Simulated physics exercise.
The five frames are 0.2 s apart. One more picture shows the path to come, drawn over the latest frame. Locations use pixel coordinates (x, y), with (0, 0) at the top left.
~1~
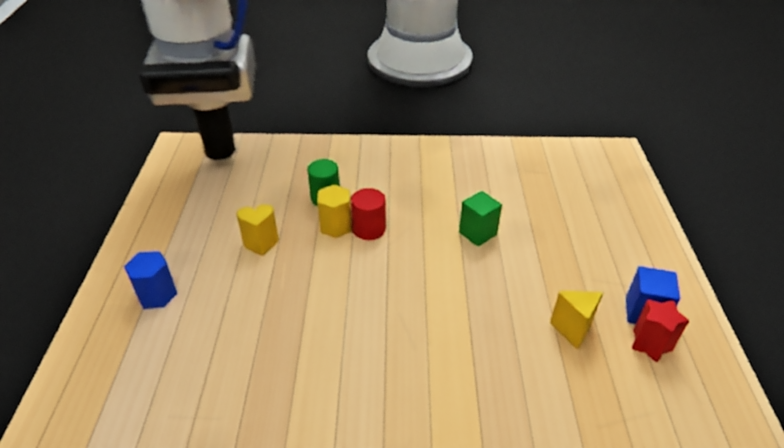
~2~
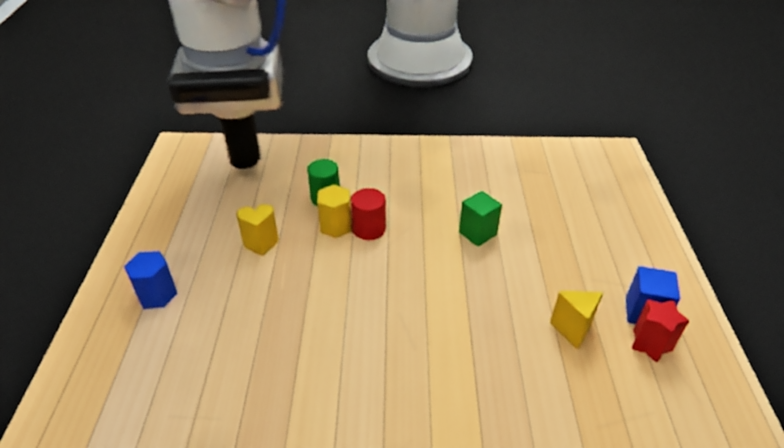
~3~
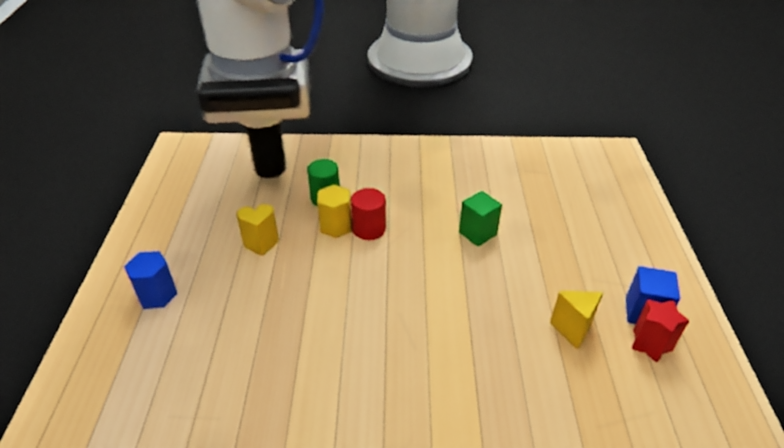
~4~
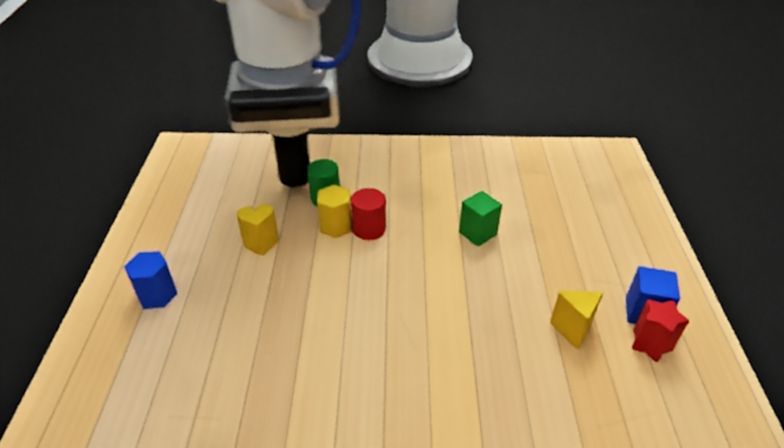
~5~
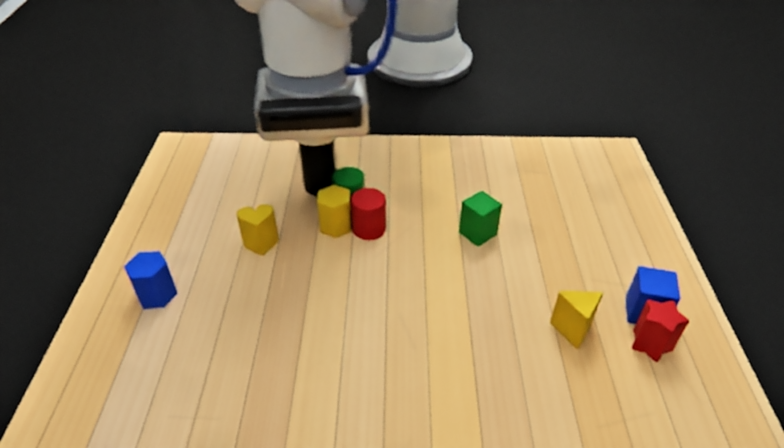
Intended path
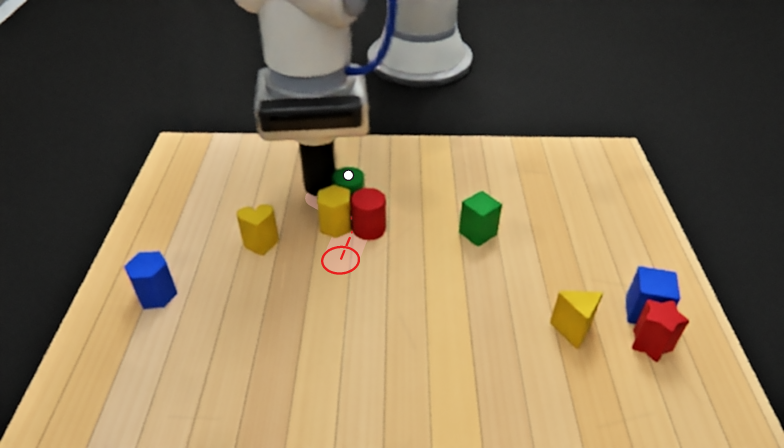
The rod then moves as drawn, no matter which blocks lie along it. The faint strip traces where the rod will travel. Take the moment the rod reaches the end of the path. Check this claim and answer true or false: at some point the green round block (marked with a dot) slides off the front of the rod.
The claim holds.
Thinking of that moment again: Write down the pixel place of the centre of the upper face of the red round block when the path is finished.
Most likely (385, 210).
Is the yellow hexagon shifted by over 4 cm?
Yes.
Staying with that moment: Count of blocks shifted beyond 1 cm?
The answer will be at least three.
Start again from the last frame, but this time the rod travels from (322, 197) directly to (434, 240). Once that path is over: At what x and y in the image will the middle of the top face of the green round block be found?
Its top middle will sit at (453, 190).
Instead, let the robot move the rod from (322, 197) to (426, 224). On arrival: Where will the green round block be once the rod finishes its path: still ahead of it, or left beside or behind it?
When the path is over, you would find the green round block still in front of the rod.
Drawn move, from (322, 197) through (346, 212) and (351, 235) to (341, 260); the dot is on the green round block.
What follows on the original path. One third of the way, rod at (346, 201); yellow hexagon at (338, 203), turned 30° clockwise; green round block at (378, 184); red round block at (380, 206).
Two thirds of the way, rod at (350, 225); yellow hexagon at (332, 227), turned 65° clockwise; green round block at (385, 186); red round block at (385, 211).
At the end, rod at (340, 249); yellow heart block still; yellow hexagon at (320, 253), turned 70° clockwise; green round block at (385, 186); red round block at (385, 210).
